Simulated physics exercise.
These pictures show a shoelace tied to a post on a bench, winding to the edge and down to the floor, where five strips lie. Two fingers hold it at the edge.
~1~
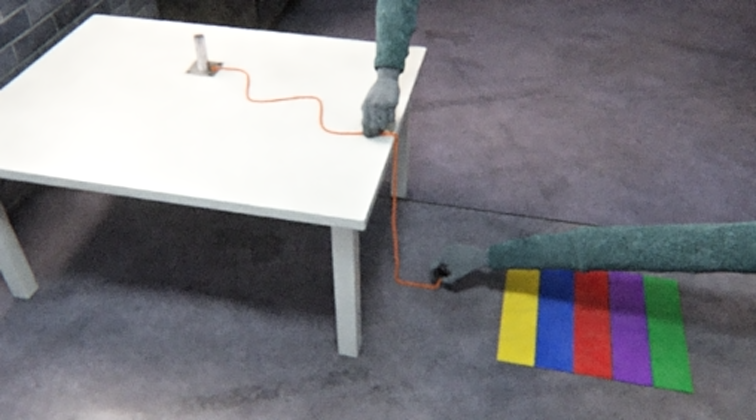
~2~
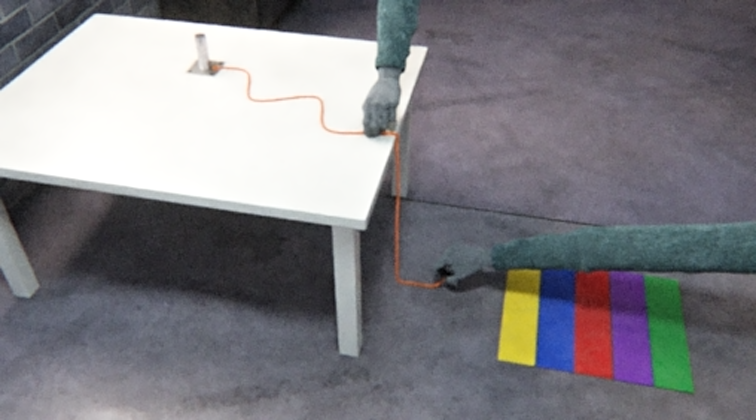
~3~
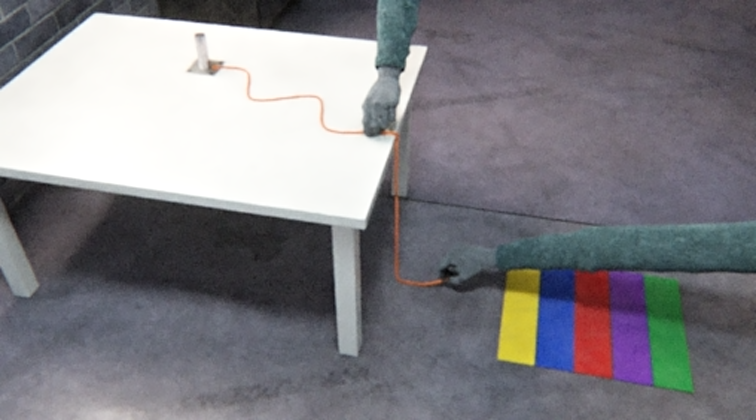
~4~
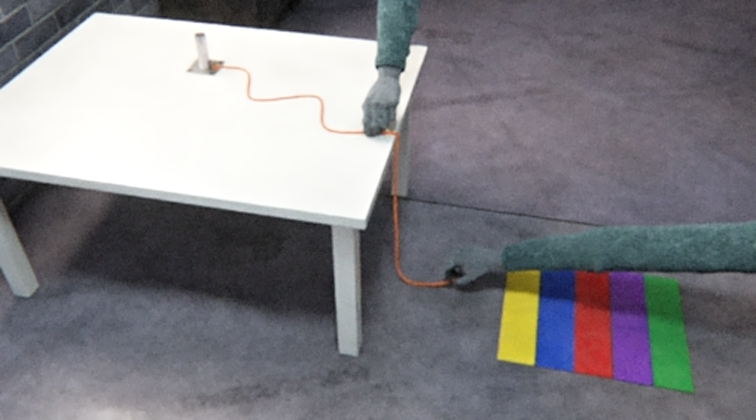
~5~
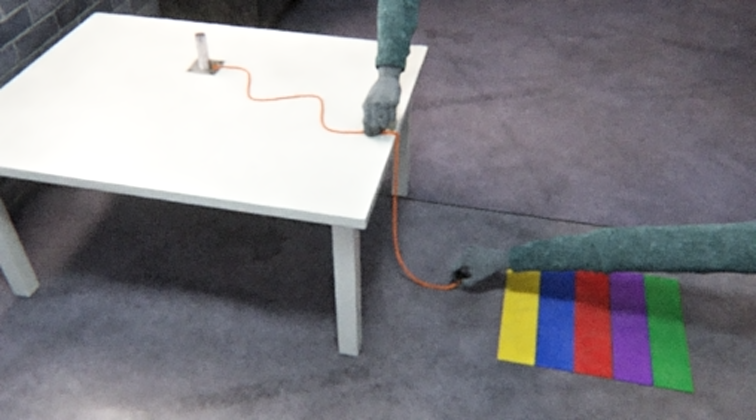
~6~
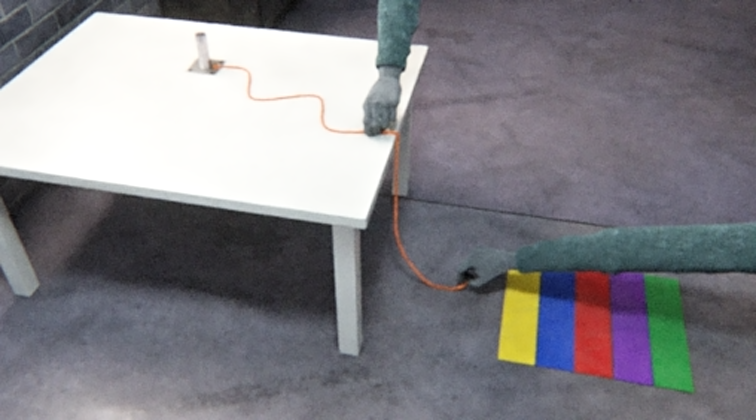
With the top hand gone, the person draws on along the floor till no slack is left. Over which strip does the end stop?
The purple one.
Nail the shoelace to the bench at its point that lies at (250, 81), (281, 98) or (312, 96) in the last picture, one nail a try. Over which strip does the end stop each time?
Taking them in turn: Purple; red; red.
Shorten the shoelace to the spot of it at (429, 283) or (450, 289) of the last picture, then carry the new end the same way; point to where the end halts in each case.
Near (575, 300) and (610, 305).
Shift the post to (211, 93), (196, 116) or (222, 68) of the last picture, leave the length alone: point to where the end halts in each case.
Try by try, around (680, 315), (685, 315) and (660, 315).
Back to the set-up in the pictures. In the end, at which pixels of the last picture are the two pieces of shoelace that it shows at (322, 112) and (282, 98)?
At (371, 116), then (314, 98).
Soon after, end near (572, 299); over blue.
After that, end near (614, 305); over red.
At the stop, end near (639, 309); over purple. It halts on the purple strip.
